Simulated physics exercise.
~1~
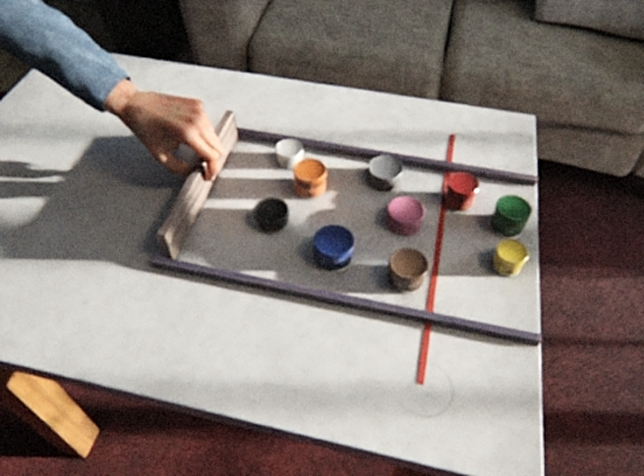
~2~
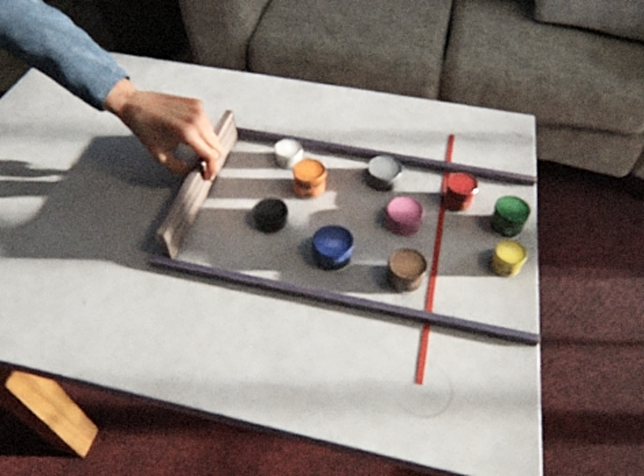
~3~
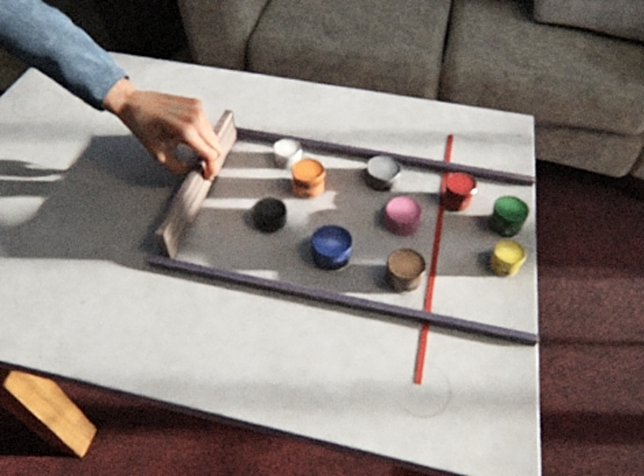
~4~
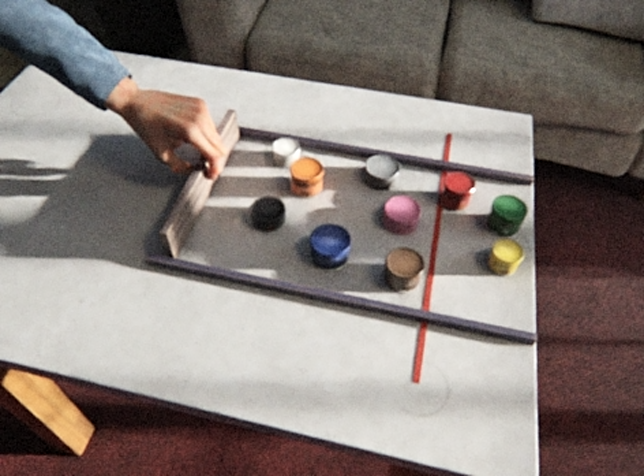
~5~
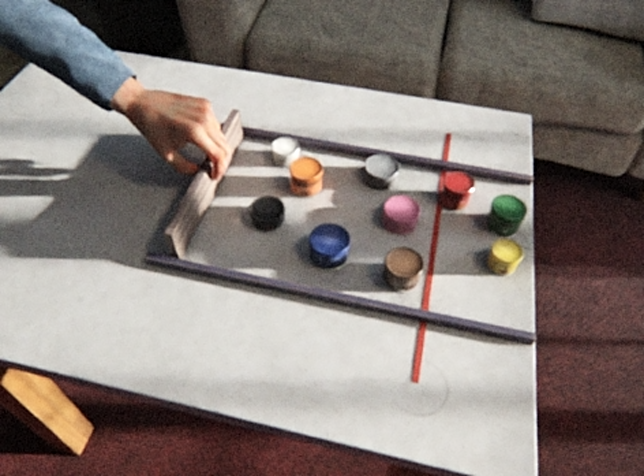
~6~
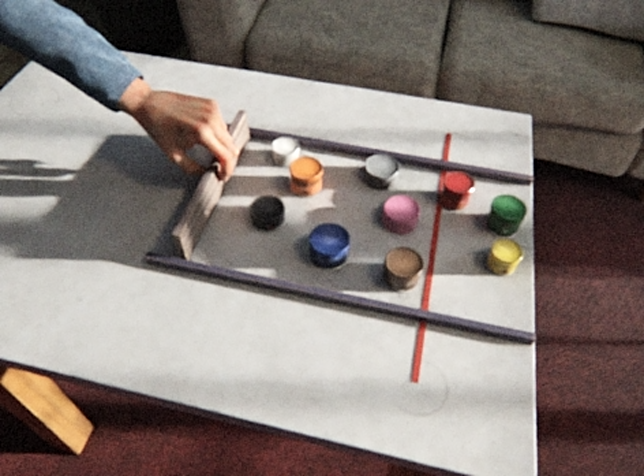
In a living room, a pale table in front of a grey sofa, with dark red carpet around it, is seen from above at an angle. Ten small pots in white, orange, black, blue, grey, pink, brown, red, green and yellow sit between two dark rails, near a red strip. A denim-sleeved hand holds a wooden board at left, then slides it slightly rightward, while the pots stay put.
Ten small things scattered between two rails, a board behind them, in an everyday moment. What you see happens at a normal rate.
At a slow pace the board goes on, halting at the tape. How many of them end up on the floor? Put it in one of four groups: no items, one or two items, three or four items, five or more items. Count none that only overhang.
From what happens, the ones that come off the end make zero in total.
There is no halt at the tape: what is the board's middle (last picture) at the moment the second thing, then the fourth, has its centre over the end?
First around (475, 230), then around (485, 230).
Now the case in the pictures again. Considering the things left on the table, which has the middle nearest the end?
The green pot is foremost.
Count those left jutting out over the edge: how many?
I'd put it at 1.
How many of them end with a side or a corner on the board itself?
It ends up touching 4.
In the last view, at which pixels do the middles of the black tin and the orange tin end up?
First (453, 248), then (458, 205).
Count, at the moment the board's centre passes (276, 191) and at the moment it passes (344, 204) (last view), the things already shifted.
First 2 and then 5.
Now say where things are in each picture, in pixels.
The first frame shows yellow tin (509, 258); green pot (510, 217); red pot (460, 193); board (202, 180); tape (440, 236).
The second frame shows green pot (509, 218); grey tub (384, 174).
The third frame shows red pot (458, 193); brown pot (405, 271).
The fourth frame shows yellow tin (505, 258); pink tub (402, 216).
The fifth frame shows green pot (505, 217); blue pot (330, 247).
The sixth frame shows yellow tin (504, 258); green pot (505, 217); red pot (456, 192); board (216, 180); tape (435, 235).
Early on, none off yet; yellow tin at rest near (504, 258); green pot at rest near (505, 217); red pot at rest near (456, 192).
Finally, the number that fall off is zero.
